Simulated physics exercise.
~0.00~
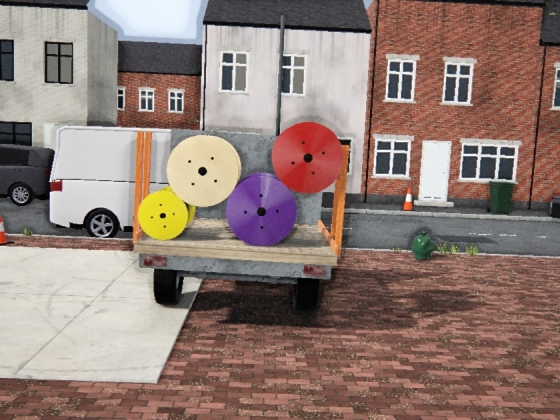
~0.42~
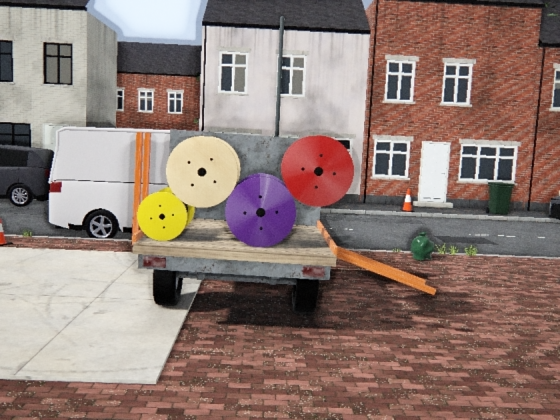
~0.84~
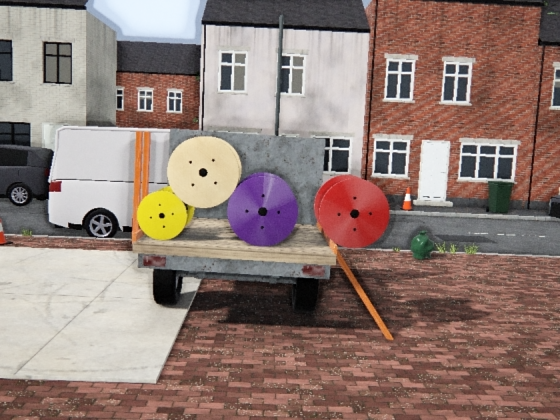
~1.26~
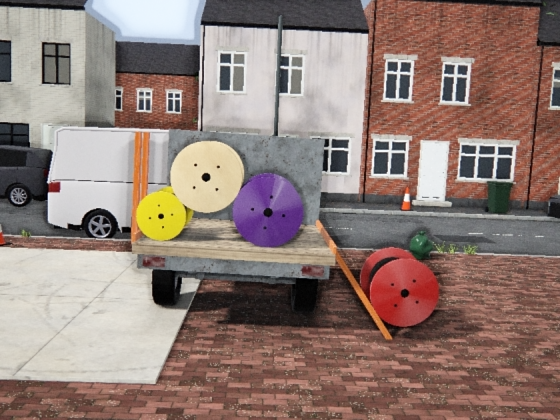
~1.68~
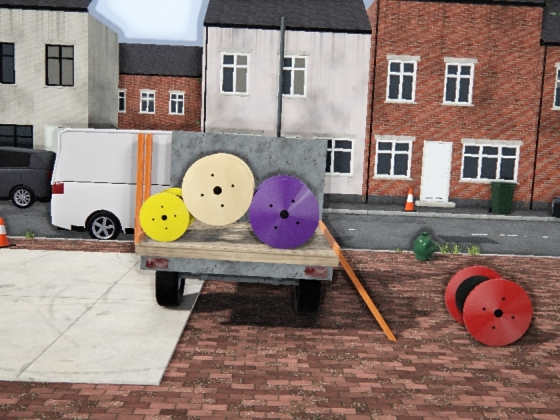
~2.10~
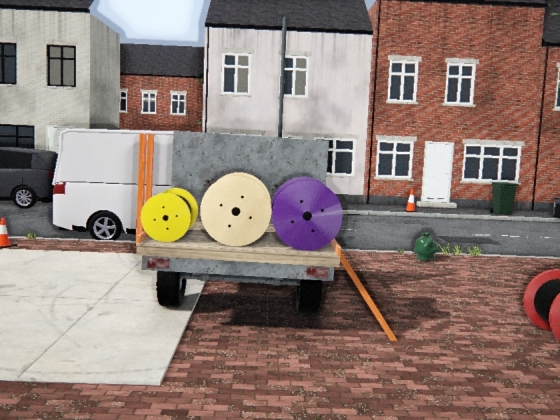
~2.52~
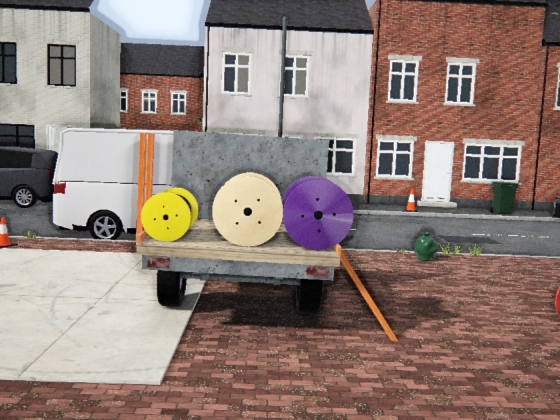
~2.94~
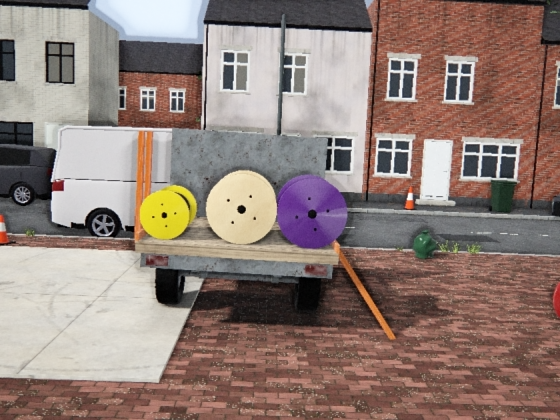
Red cable reel dropping off a parked trailer as its right-hand posts fall, rolling away right while the other three settle aboard.
